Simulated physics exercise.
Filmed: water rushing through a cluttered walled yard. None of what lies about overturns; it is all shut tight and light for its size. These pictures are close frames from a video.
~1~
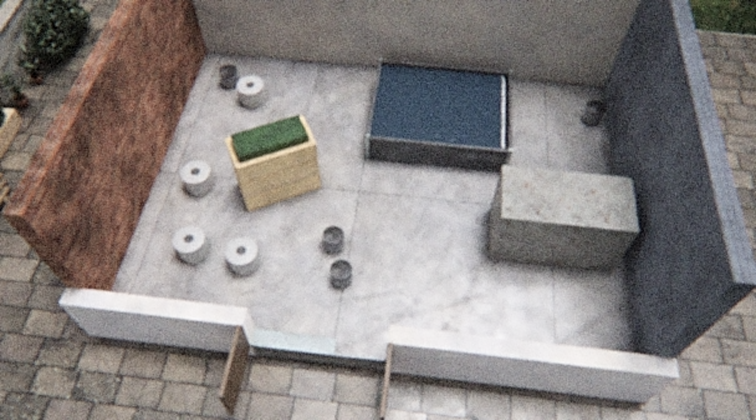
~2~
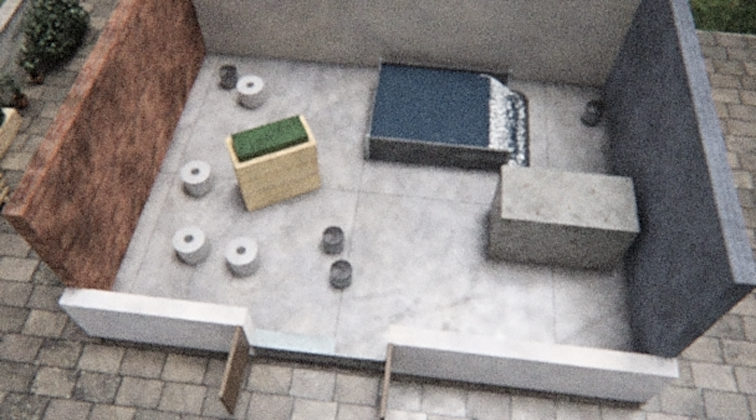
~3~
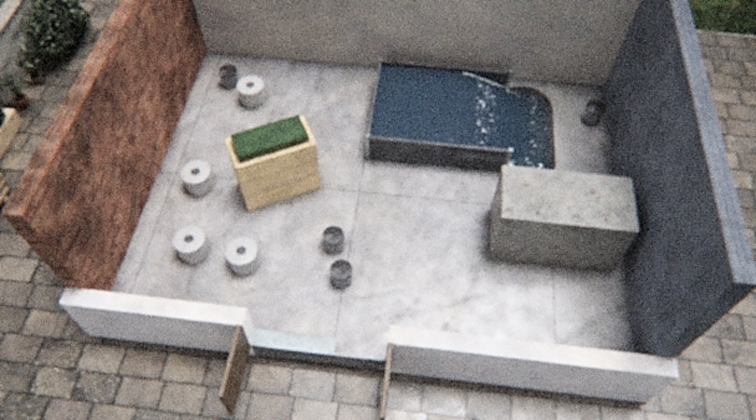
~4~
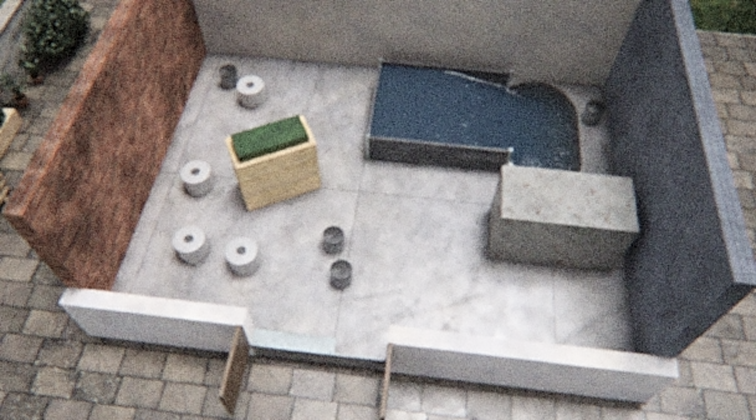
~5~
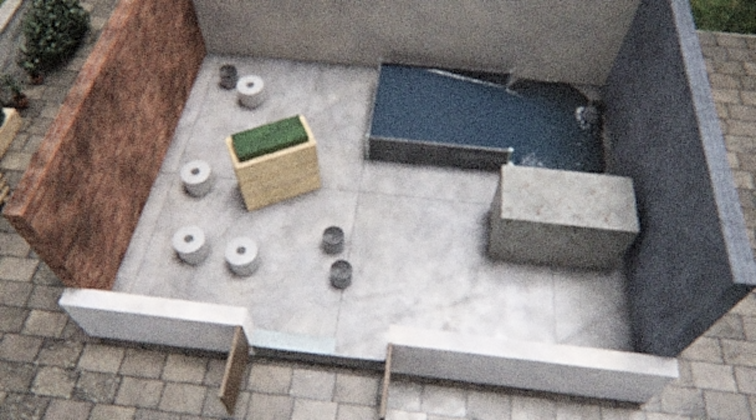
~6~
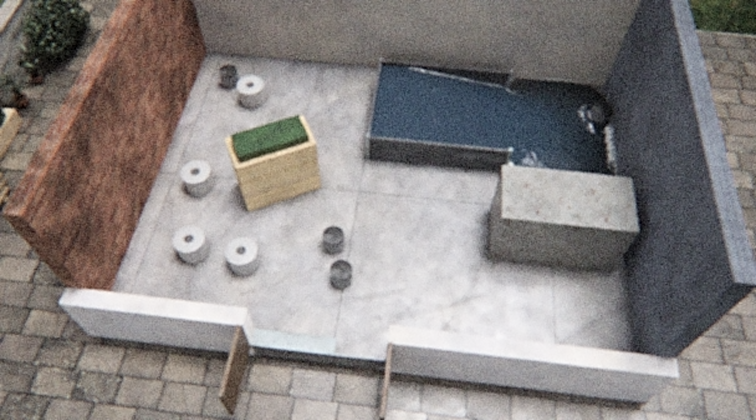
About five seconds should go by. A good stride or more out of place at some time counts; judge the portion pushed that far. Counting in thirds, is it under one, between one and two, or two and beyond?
In thirds: Under one.
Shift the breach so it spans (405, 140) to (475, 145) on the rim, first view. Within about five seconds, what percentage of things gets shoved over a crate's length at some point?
That should be close to 20 percent.
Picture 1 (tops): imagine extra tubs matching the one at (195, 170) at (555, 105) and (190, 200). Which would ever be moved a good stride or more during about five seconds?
Sequence: Knocked aside; scarcely shifts.
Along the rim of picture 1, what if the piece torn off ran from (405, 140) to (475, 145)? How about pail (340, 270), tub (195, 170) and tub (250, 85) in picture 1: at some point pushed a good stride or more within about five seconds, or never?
Same order as named: Sent that far; not sent that far; not sent that far.
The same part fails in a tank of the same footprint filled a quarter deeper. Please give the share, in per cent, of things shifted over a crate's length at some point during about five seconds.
I'd put it near 10 out of a hundred.
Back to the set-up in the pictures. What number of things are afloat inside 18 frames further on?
Count: 1.
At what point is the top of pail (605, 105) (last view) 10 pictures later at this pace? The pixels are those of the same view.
Roughly at pixel (593, 82).
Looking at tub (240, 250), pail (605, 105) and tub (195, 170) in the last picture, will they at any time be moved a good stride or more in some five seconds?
Here's how it goes one after another: Remained close, traveled a good way and remained close.
A moment on, 0 of 8 are well off their spots; 1 afloat.
Next, 0 of 8 are well off their spots; 1 afloat.
Later, 1 of 8 are well off their spots; 1 afloat.
In the end, 1 of 8 are well off their spots, and 1 have been at some point; 1 afloat.
